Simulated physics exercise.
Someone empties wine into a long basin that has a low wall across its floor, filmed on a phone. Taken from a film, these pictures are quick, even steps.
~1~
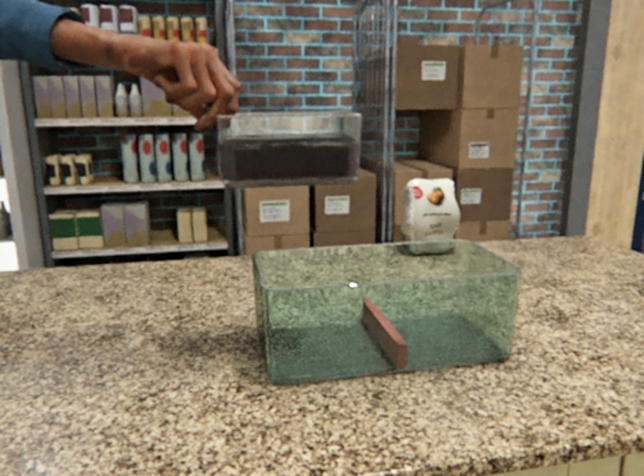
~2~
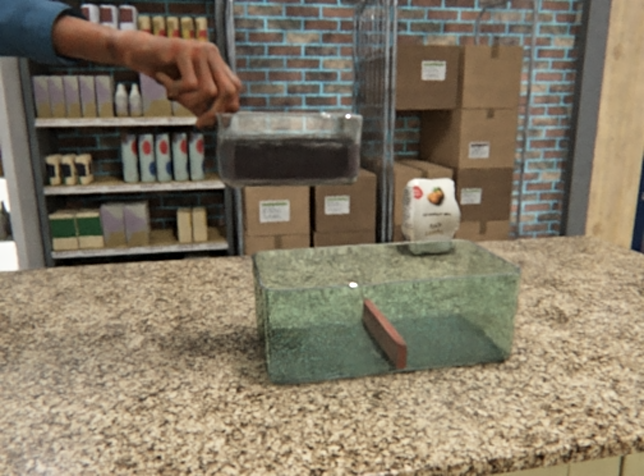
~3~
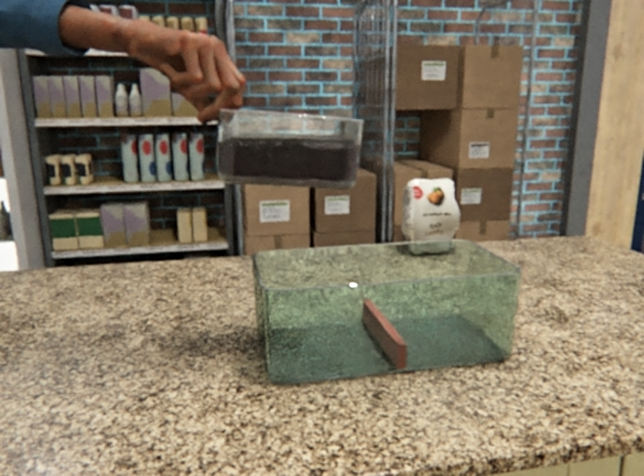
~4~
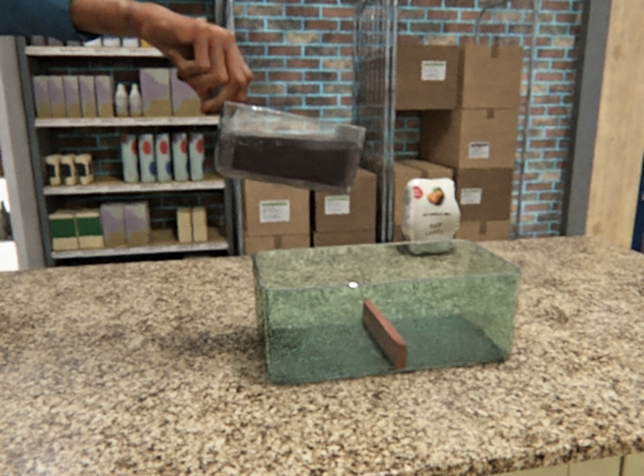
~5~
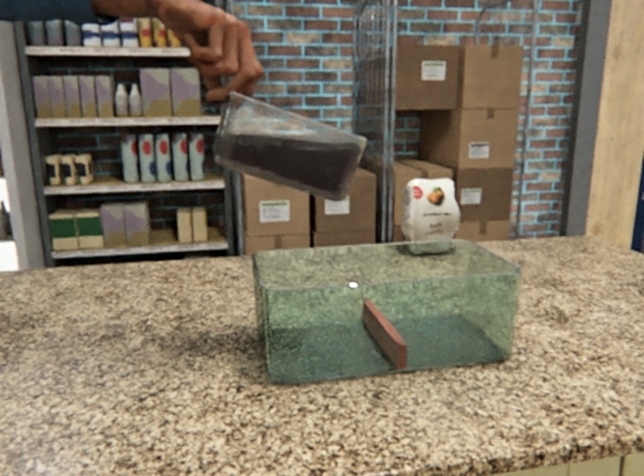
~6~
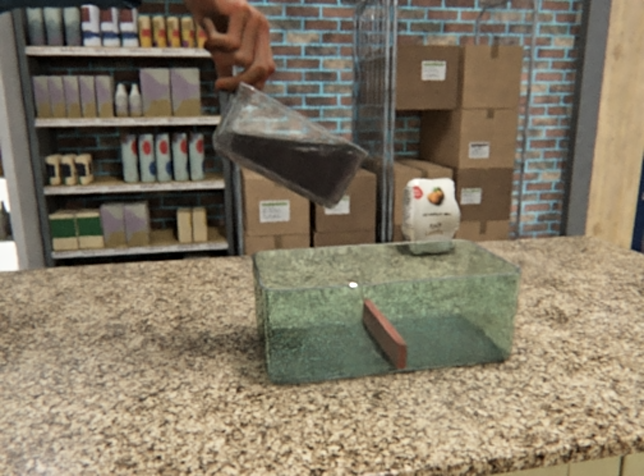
A clear container of dark wine, held up by a hand at its left end, tilted steadily down to the right above a long glass basin with a low reddish wall across its floor.
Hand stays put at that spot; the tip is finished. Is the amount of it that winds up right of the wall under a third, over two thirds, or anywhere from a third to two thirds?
In the end it is from a third to two thirds.
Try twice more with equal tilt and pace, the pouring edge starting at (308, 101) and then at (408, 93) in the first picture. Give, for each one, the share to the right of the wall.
First try: About 20 %; second try: About 80 %.
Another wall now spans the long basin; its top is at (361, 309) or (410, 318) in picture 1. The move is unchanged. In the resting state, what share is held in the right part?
It works out to around 80 per cent for the first and around 25 per cent for the second.
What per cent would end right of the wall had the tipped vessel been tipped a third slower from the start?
I'd say close to 65 %.
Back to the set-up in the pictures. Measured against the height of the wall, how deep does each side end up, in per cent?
Left part: 40 per cent, right part: 60 per cent.
A moment on, the tilt is 82° and 31 per cent is still to pour, 1 is left of the wall and 23 right of it.
Next, the tilt is 94° and 12 per cent is still to pour, 20 is left of the wall and 63 right of it.
Then the tilt is 94° and 4 per cent is still to pour, 32 is left of the wall and 60 right of it.
Later the tilt is 94° and 1 per cent is still to pour, 38 is left of the wall and 59 right of it.
In the end 40 per cent lies left of the wall, 59 right of it and 2 outside.
